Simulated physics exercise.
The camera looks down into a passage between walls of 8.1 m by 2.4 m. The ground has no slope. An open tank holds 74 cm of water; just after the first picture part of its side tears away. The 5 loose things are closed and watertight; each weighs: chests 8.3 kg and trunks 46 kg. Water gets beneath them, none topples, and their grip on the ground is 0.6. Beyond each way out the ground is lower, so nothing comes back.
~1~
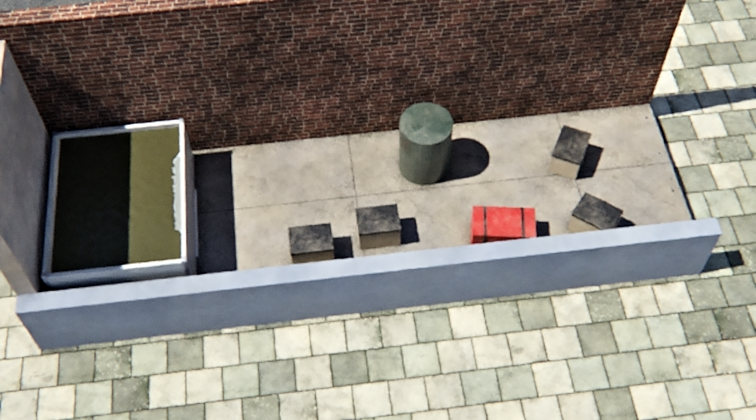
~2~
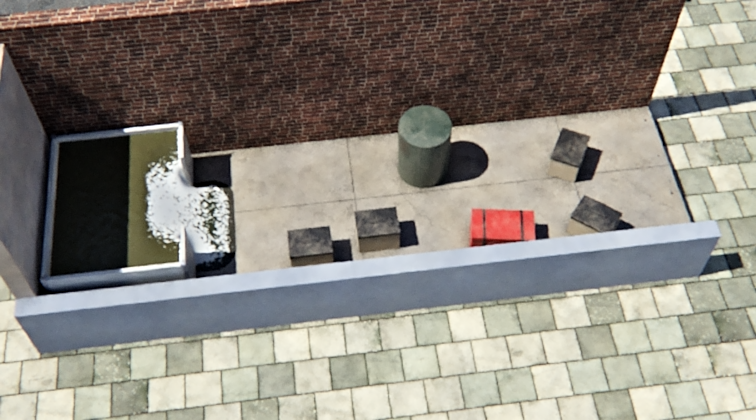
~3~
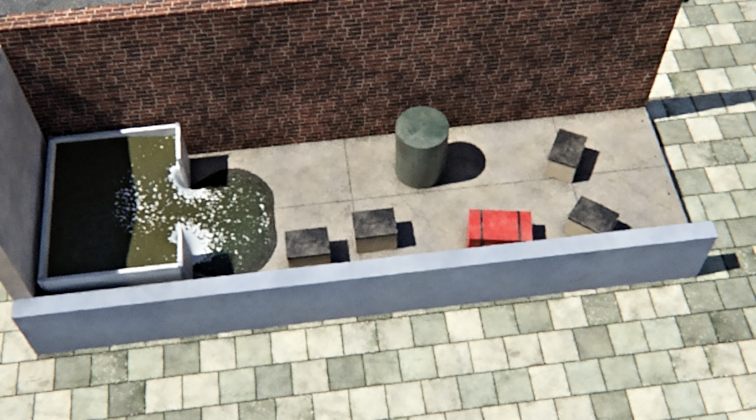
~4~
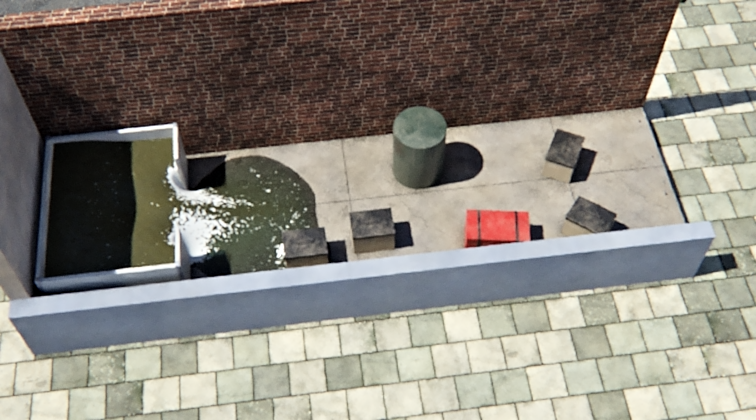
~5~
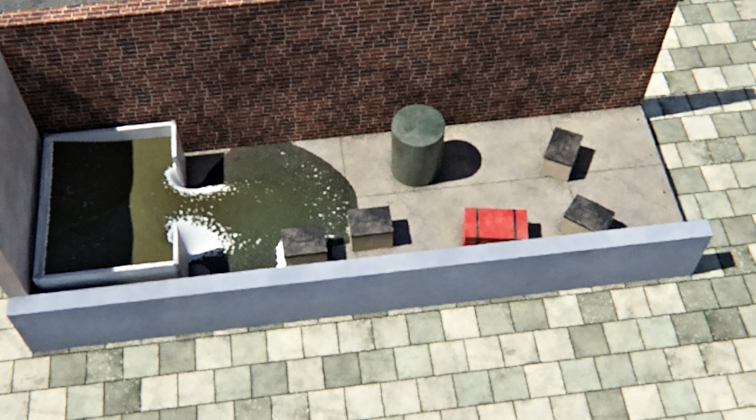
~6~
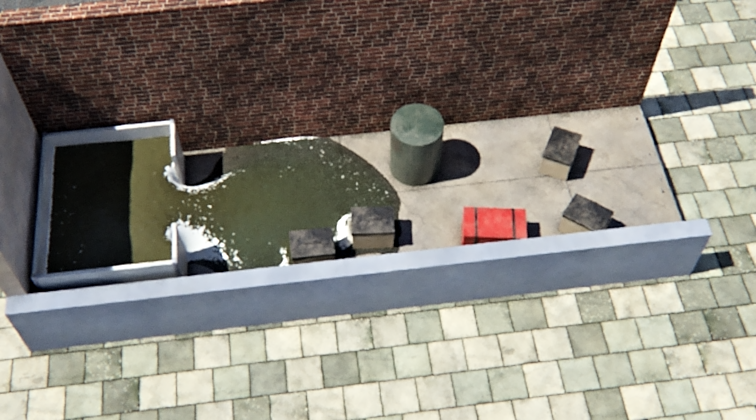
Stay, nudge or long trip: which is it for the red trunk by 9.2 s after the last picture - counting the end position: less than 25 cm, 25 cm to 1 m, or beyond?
The red trunk gets carried off.
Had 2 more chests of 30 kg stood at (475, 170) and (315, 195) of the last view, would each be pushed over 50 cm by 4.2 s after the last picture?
In that order: Less, more.
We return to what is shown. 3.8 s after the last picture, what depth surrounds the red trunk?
Roughly 6 cm.
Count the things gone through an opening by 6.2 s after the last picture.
By then 4.
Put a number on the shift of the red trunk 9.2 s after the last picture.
Roughly 250 cm.
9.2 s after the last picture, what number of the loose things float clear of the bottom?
0 of them.
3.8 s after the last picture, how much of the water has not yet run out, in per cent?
About 76 per cent.
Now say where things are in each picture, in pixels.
The first picture shows the red trunk at (504, 221) rests on the ground; water covers 3.3 m2; 0 of 5 have shifted.
The second picture shows the red trunk at (503, 224) rests on the ground; water covers 4.0 m2; 0 of 5 have shifted.
The third picture shows the red trunk at (500, 225) rests on the ground; 4.9 m2 under water; 0 of 5 have shifted.
The fourth picture shows the red trunk at (498, 225) rests on the ground; water covers 6.1 m2; 0 of 5 have shifted.
The fifth picture shows the red trunk at (496, 223), on the bottom; 7.3 m2 under water; 0 of 5 have shifted.
The sixth picture shows the red trunk at (495, 222), on the bottom; water covers 8.4 m2; 1 of 5 have shifted.
Then, 1.2 s after the last picture the red trunk is near (530, 216), 0.5 m from its start, aground; 0 of 5 are out; 2 afloat.
Then, 3.8 s after the last picture the red trunk is near (655, 168), 2.3 m from its start, aground; 3 of 5 are out; 1 afloat.
Then, 6.2 s after the last picture the red trunk is near (655, 168), 2.3 m from its start, aground; 4 of 5 are out; 0 afloat.
Then, 9.2 s after the last picture the red trunk is near (655, 168), 2.3 m from its start, aground; 4 of 5 are out; 0 afloat.
